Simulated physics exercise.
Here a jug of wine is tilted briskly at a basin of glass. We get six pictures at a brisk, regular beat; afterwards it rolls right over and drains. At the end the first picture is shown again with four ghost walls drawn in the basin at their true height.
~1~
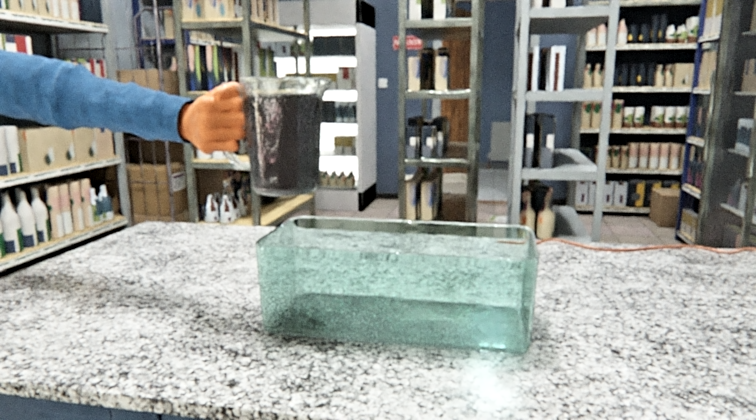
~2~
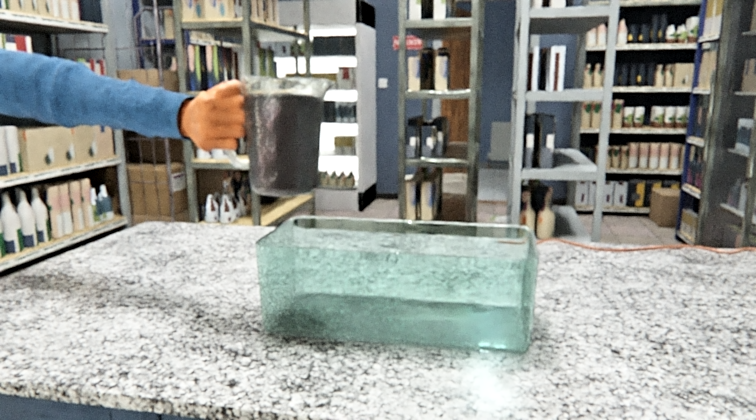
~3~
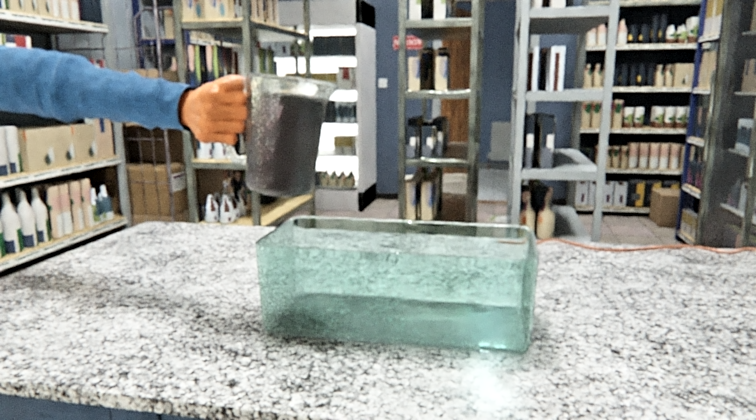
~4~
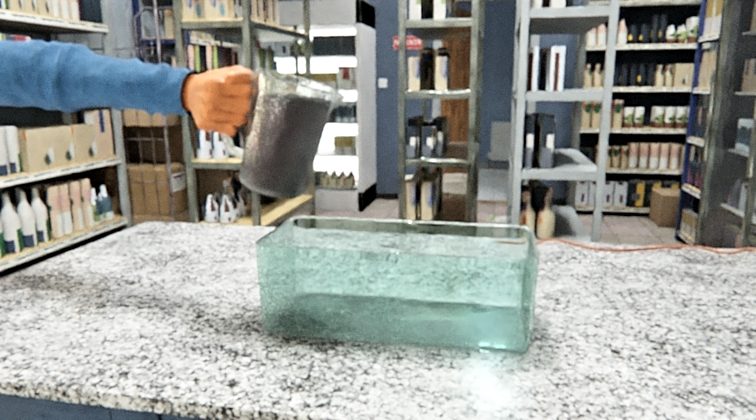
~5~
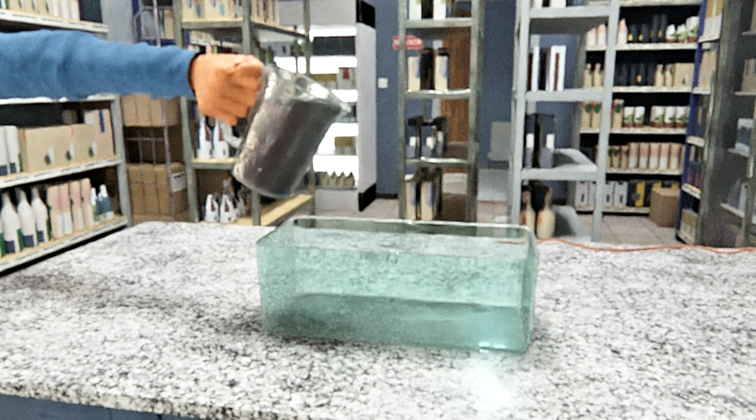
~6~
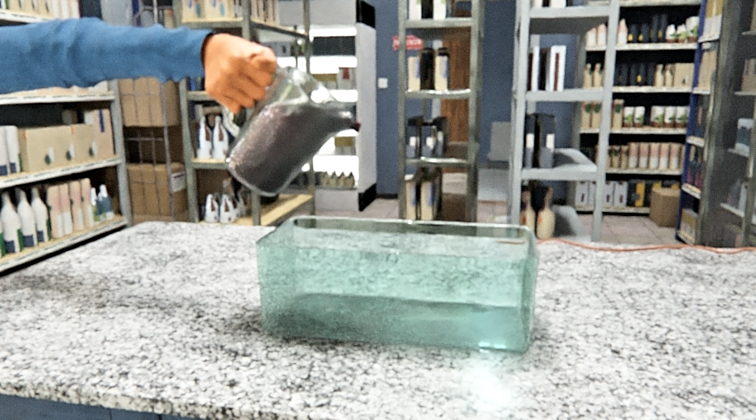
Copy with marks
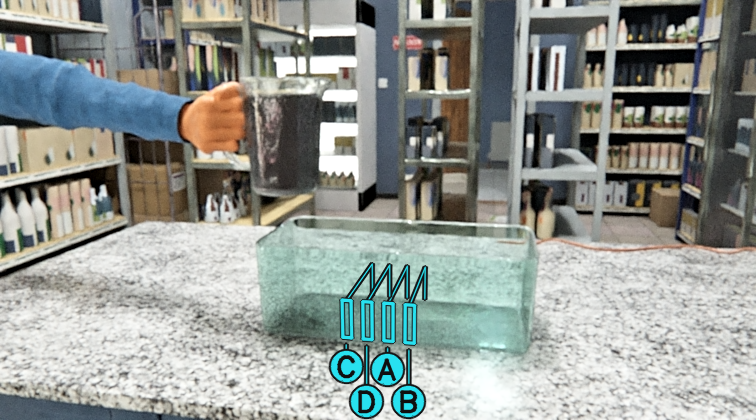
A blue-sleeved arm tilting a glass jug of dark liquid rightward above a glass basin until liquid reaches over the lip.
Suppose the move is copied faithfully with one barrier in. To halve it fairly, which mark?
Go for D.
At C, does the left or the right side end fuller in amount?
The right side.
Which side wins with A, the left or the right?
The left side.
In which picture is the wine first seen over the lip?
In picture 6.
On the marked copy, A at (387, 348); B at (408, 350); C at (346, 344); D at (366, 346).
With A, about 75 % ends left of the wall and 19 % right of it; 6 % is lost outside.
With B, about 88 % ends left of the wall and 6 % right of it; 5 % is lost outside.
With C, about 13 % ends left of the wall and 86 % right of it.
With D, about 49 % ends left of the wall and 49 % right of it.
